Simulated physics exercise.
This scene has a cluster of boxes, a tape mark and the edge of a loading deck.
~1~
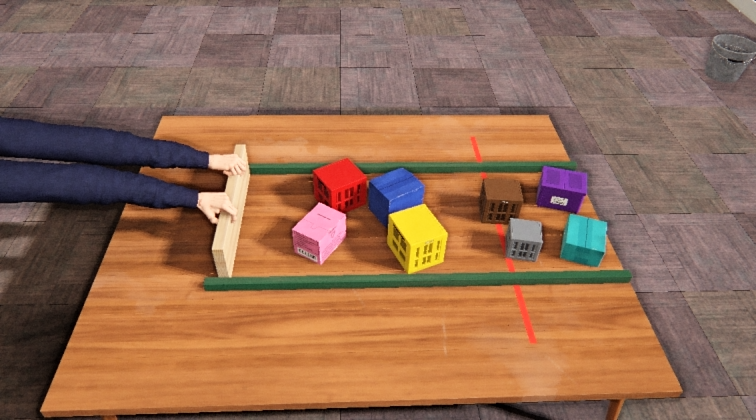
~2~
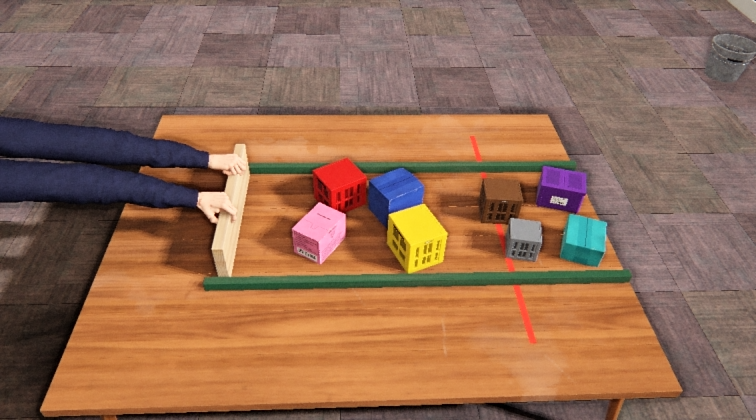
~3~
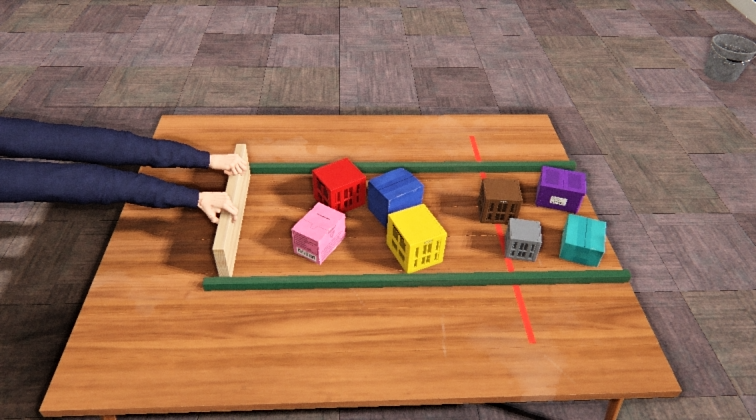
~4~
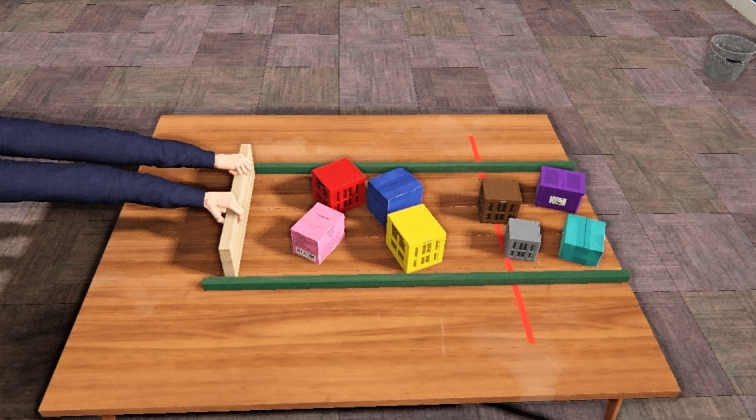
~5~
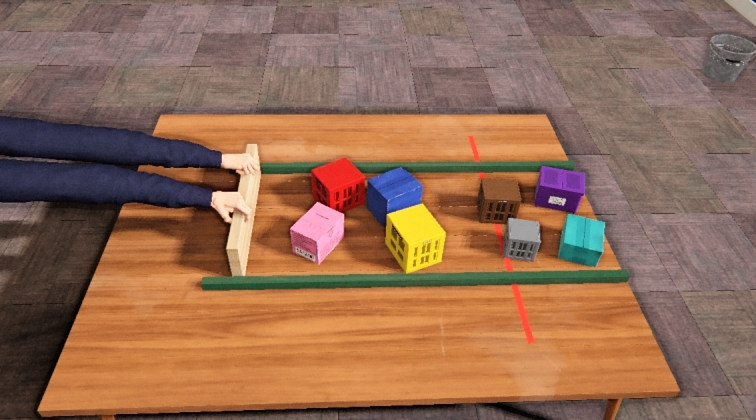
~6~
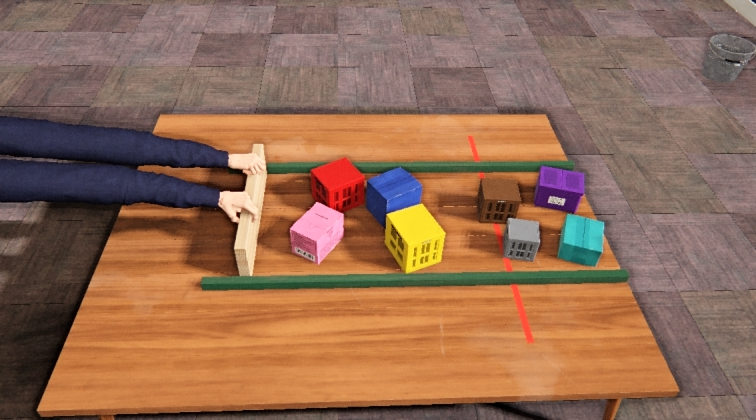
Two hands slide a wooden plank slightly right along a table toward colored boxes, which barely move.
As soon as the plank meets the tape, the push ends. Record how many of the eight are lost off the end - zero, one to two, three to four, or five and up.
Lost off the end: One to two.
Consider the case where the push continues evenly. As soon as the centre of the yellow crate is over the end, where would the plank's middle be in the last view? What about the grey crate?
Roughly (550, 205); roughly (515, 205).
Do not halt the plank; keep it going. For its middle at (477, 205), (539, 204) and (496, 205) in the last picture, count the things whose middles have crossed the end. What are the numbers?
Result per place: 1; 4; 2.
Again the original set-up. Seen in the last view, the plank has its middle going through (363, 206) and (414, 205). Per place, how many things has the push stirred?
Counts: 4, 5.
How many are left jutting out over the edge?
1.
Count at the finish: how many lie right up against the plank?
That would be 2 of them.
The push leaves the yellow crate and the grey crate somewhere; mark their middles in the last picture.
The yellow crate finishes at (561, 244); the grey crate finishes at (592, 239).
Early on, none off yet; turquoise box at rest near (581, 240); purple tote at rest near (558, 190); grey crate at rest near (521, 240).
Finally, the number that fall off is one or two; lost, purple tote and turquoise box.
